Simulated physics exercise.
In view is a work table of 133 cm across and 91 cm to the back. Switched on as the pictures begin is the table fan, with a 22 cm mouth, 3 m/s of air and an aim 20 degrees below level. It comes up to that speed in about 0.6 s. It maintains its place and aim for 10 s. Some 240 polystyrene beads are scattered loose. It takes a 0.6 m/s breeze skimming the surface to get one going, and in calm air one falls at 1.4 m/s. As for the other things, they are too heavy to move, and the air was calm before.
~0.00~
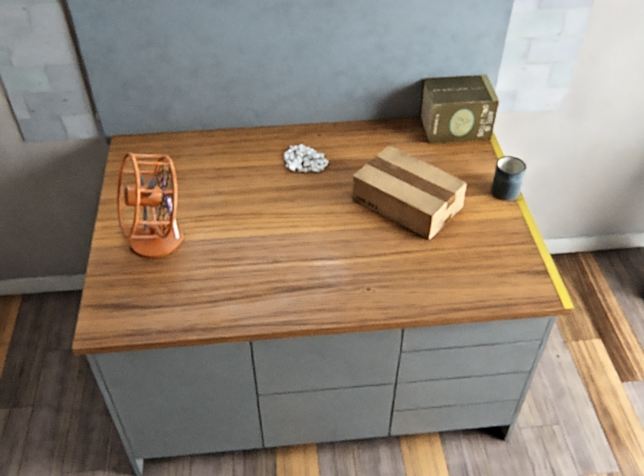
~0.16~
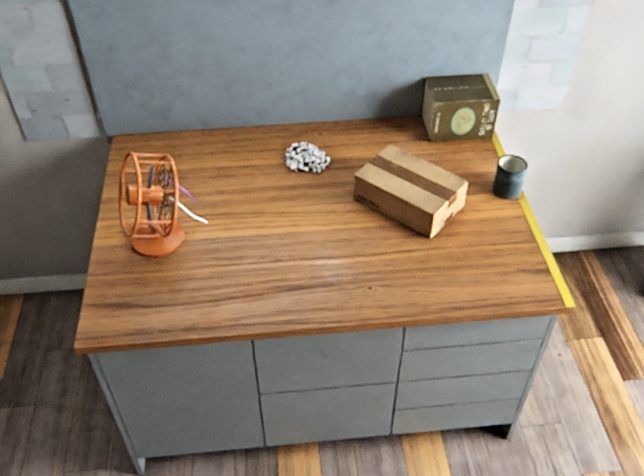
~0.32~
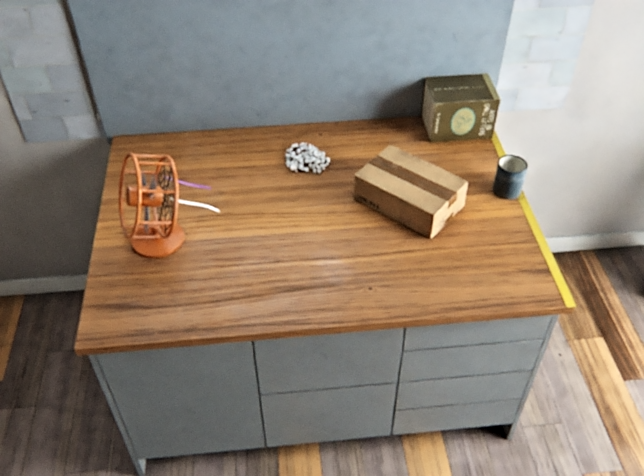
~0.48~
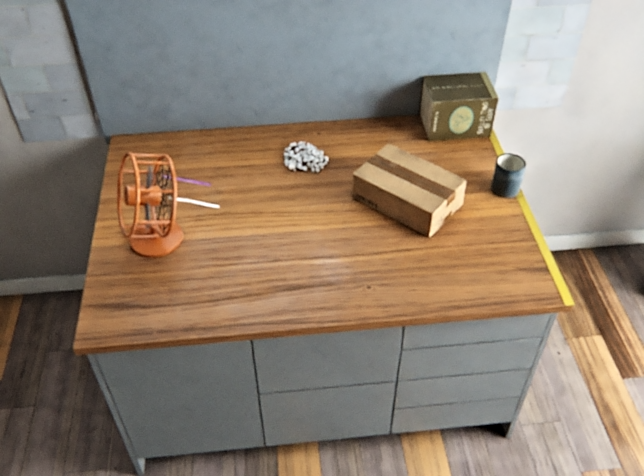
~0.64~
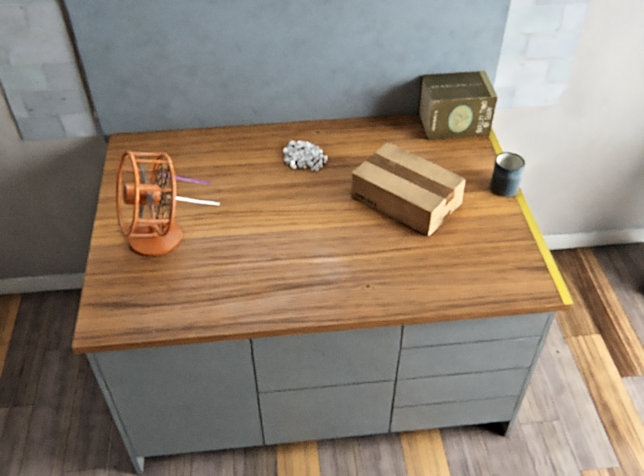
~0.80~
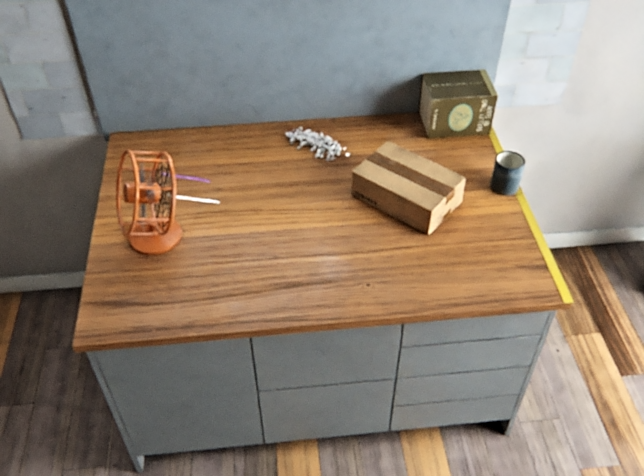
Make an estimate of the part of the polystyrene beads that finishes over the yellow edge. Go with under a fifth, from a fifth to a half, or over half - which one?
I would go with below one fifth.
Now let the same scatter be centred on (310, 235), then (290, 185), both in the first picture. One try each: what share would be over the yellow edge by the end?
First try about 25 per cent, second about 10 per cent.
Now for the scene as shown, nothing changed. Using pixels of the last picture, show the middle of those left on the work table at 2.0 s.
At about (364, 111).
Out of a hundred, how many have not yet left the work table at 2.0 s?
Near 100 per cent, more or less.
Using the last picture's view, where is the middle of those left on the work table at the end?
Look somewhere near (376, 108).
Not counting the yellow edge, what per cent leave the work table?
About 0 per cent of them.
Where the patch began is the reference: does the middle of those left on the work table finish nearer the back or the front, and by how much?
The middle ends nearer the back side, some 20 cm from where the patch began.
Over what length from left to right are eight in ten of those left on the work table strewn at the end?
I'd say close to 20 cm.
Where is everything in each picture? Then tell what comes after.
In the first frame, the middle of the polystyrene beads is near (305, 161), none has stirred yet and the mouth of the table fan is at (146, 196).
In the second frame, the middle of the polystyrene beads is near (307, 158), none has stirred yet and the yellow edge is centred on (524, 195).
In the third frame, the middle of the polystyrene beads is near (307, 158), none has stirred yet, the top of a box is at (411, 178) and the top of a book is at (462, 88).
In the fourth frame, the middle of the polystyrene beads is near (305, 157) and none has stirred yet.
In the fifth frame, the middle of the polystyrene beads is near (306, 156), the farthest in sight from the table fan is at (321, 151) and about 5 % have left their places.
In the sixth frame, the middle of the polystyrene beads is near (317, 139), the farthest in sight from the table fan is at (344, 149) and about 95 % have left their places.
After 2.0 s the count stands so, 0 % are over the yellow edge; the middle of those still in play is near (364, 111).
After 3.2 s the count stands so, 0 % are over the yellow edge; the middle of those still in play is near (367, 110).
After 5.5 s the count stands so, 0 % are over the yellow edge; the middle of those still in play is near (371, 110).
After 10.0 s, at the end, 0 % are over the yellow edge; the middle of those still in play is near (376, 108).
